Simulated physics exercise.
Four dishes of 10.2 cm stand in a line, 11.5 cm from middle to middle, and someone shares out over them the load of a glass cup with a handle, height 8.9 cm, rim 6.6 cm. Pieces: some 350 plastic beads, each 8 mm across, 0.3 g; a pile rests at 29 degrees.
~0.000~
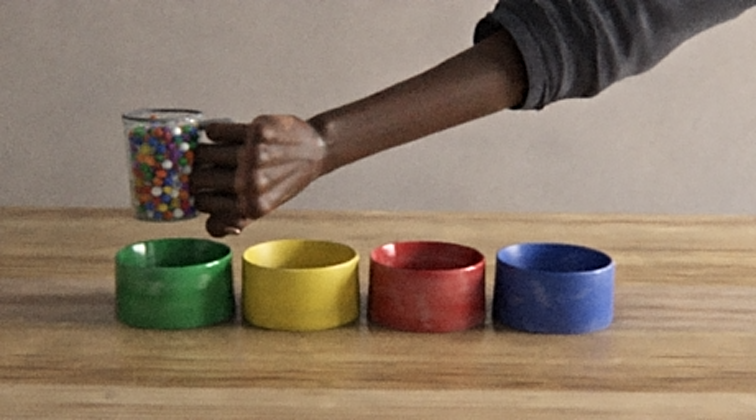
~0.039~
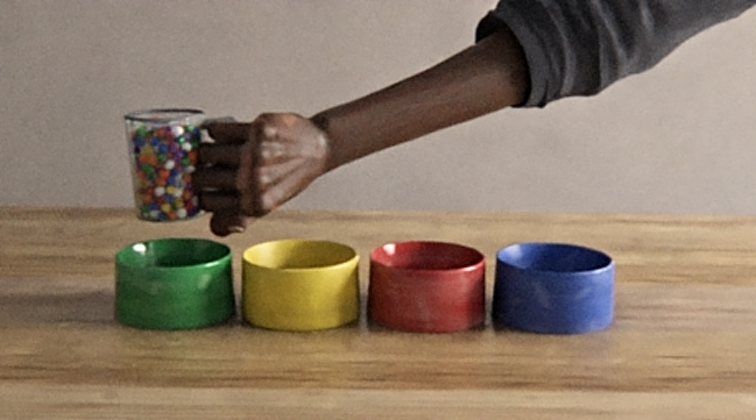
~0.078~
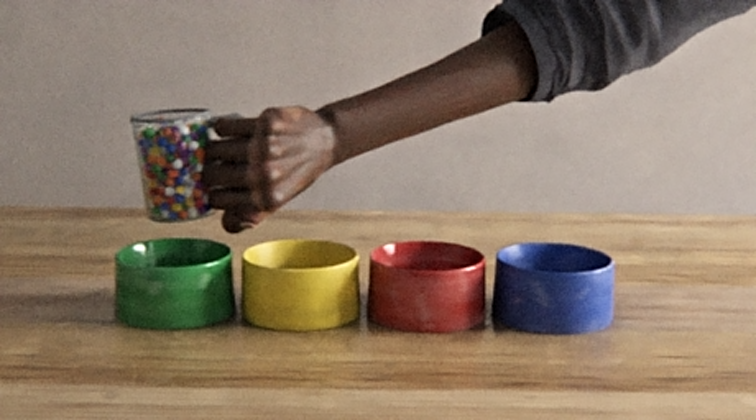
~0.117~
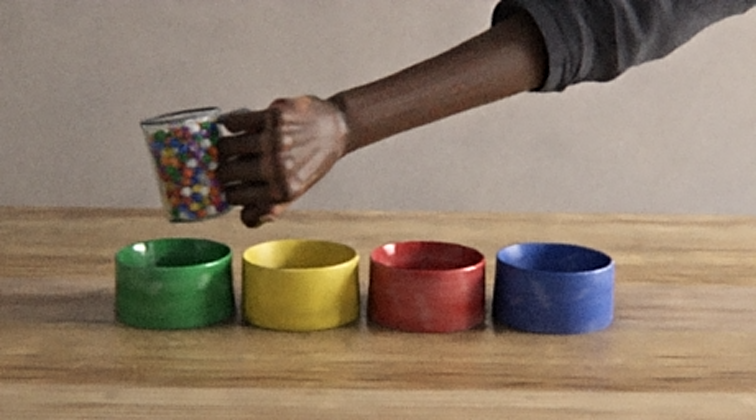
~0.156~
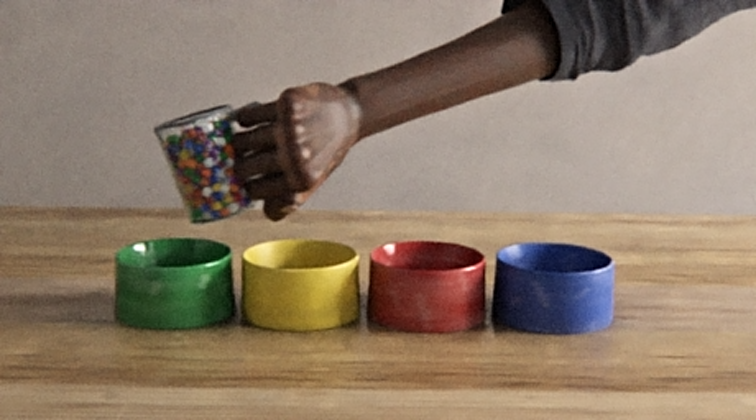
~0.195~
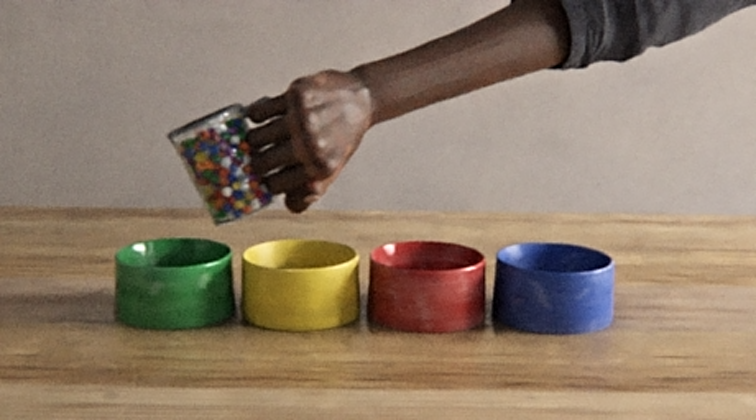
In this clip, a hand holds a clear cup of multicolored beads above a row of green, yellow, red and blue dishes, then moves it slightly to the right while tilting it to the left over the green dish.
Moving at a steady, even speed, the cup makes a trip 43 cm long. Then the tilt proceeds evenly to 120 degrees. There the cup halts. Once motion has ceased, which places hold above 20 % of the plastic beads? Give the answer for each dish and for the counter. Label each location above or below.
Labels - red: Above, blue: Above, green: Below, yellow: Below, counter: Below.
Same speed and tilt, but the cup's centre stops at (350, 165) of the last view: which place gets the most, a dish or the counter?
The largest share goes to yellow.
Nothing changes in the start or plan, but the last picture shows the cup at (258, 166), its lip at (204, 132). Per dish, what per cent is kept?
Dish by dish: Red 0 percent, blue 90 percent, green 0 percent, yellow 0 percent.
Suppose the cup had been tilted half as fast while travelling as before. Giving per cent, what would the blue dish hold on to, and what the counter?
Blue 100; counter 0.
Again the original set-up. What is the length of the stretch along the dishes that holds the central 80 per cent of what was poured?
16 centimetres.
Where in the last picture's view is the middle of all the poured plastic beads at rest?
Look around (458, 303) in the last picture.
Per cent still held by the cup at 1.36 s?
Roughly 0 per cent of the load.
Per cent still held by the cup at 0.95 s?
Roughly 25 per cent, I'd say.
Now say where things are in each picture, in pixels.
In the first frame, cup at (165, 165), tilt 0 degrees, lip at (126, 115), moved 0.0 cm; middle of the pieces at (170, 164); green dish at (174, 253); yellow dish at (301, 255); red dish at (427, 256); blue dish at (554, 258).
In the second frame, cup at (168, 165), tilt 1 degrees, lip at (128, 115), moved 0.3 cm; middle of the pieces at (172, 164).
In the third frame, cup at (177, 165), tilt 4 degrees, lip at (133, 118), moved 1.0 cm; middle of the pieces at (181, 164).
In the fourth frame, cup at (191, 165), tilt 10 degrees, lip at (144, 122), moved 2.3 cm; middle of the pieces at (195, 164).
In the fifth frame, cup at (208, 166), tilt 17 degrees, lip at (157, 128), moved 3.8 cm; middle of the pieces at (212, 163).
In the sixth frame, cup at (226, 166), tilt 24 degrees, lip at (170, 134), moved 5.4 cm; middle of the pieces at (229, 163); green dish at (174, 253); yellow dish at (301, 255); red dish at (427, 256); blue dish at (554, 258). Its pace works out near 175 degrees a second; the hand travels 40 cm a second.
After 0.65 s, tilt 103 degrees; cup holds 90 %, yellow 5 %.
Then, at 0.95 s, tilt 120 degrees; cup holds 25 %, red 50 %, blue 10 %, yellow 5 %.
Then, at 1.36 s, tilt 120 degrees; cup holds 0 %, red 50 %, blue 35 %, yellow 5 %.
At rest (1.8 s), red 50 %, blue 35 %, green 0 %, yellow 5 %, counter 10 %.
